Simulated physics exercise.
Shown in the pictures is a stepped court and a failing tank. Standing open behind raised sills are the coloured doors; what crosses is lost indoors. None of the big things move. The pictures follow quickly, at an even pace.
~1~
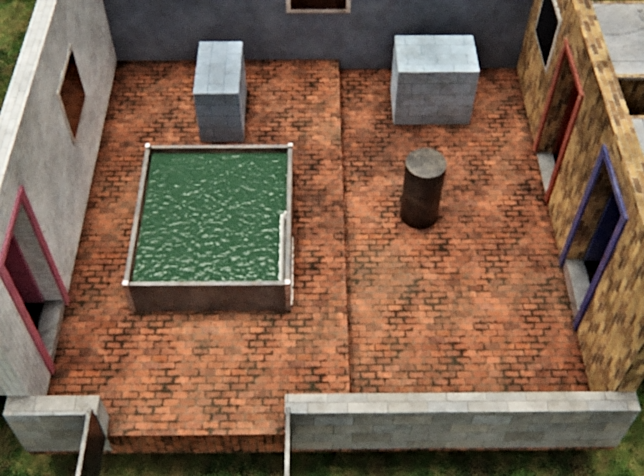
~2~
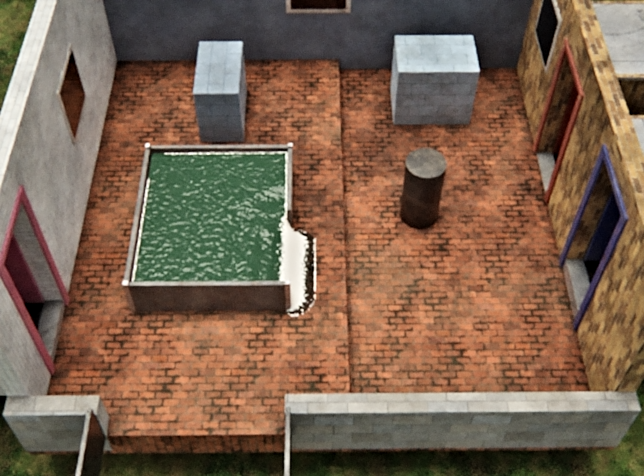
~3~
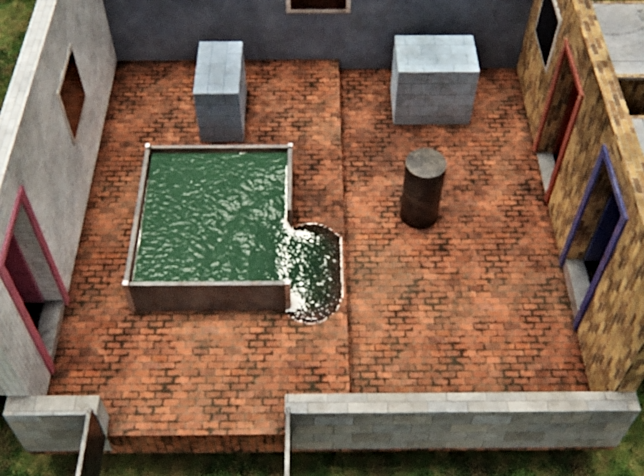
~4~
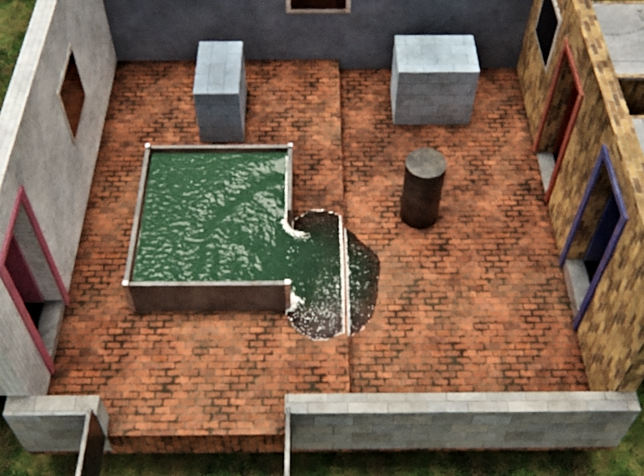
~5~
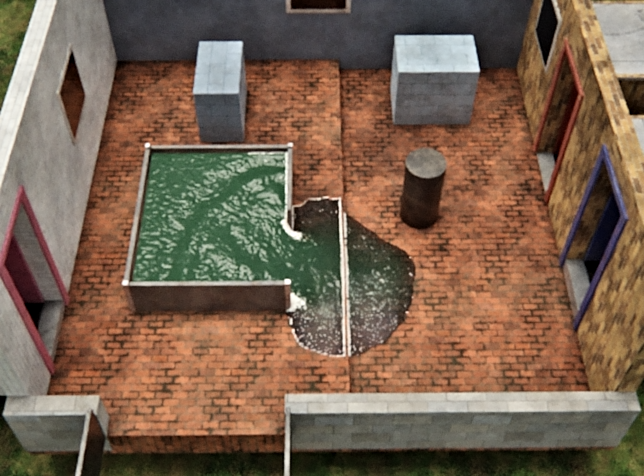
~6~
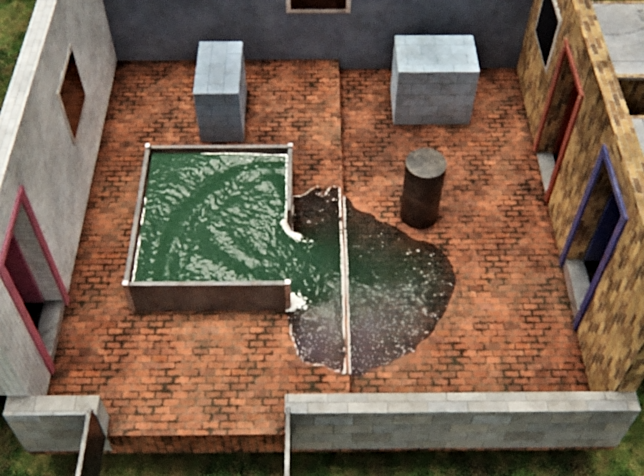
A walled court paved in red brick, split by a low step, is seen from high above by a camera that stays still. A square tank of green water stands left of centre, with two pale grey blocks behind, a dark cylinder to the right, a pink doorway at left, and red and blue doorways at right. Water bursts from the tank's right side, crosses the step and spreads rightward in a widening dark, foam-flecked pool.
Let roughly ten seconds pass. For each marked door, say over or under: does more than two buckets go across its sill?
As I see it, the blue door will keep to two buckets, the pink door will keep to two buckets, the red door will go over two buckets.
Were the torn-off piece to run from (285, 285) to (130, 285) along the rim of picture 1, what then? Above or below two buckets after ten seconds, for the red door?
Note: Red door admits less.
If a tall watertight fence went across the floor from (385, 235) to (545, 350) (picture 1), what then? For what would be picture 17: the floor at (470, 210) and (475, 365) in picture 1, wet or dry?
First spot parched, second spot submerged.
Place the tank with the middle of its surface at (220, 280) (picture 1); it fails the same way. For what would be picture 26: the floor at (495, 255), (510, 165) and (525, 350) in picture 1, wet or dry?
The three spots read swamped, swamped, swamped.
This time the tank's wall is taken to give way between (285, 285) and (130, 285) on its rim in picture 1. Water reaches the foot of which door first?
It's the door marked pink.
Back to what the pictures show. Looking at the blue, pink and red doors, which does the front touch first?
I'd say the one in blue.
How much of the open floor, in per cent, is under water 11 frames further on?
That should be about 30 %.
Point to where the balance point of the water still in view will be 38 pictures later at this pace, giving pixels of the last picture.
My reading is close to (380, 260).
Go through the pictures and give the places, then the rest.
The first frame shows the water tank at (214, 214) is whole and still.
In the second frame, water pours out at (287, 264) and has run to (302, 308).
In the third frame, water pours out at (287, 265) and has run to (333, 238).
In the fourth frame, the front is at (372, 261), out from the gap at (287, 265).
In the fifth frame, water pours out at (287, 265) and has run to (407, 264).
In the sixth frame, the front is at (448, 282), out from the gap at (287, 264).
A moment on, water covers 25 % of the floor; the blue door wet at the sill, nothing in, the pink door not reached, the red door not reached.
Next, water covers 30 % of the floor; the blue door wet at the sill, nothing in, the pink door not reached, the red door wet at the sill, nothing in.
Then, water covers 40 % of the floor; the blue door wet at the sill, nothing in, the pink door not reached, the red door under two buckets in.
Later, water covers 50 % of the floor; the blue door wet at the sill, nothing in, the pink door not reached, the red door over two buckets in.
In the end, water covers 50 % of the floor; the blue door wet at the sill, nothing in, the pink door not reached, the red door over two buckets in.
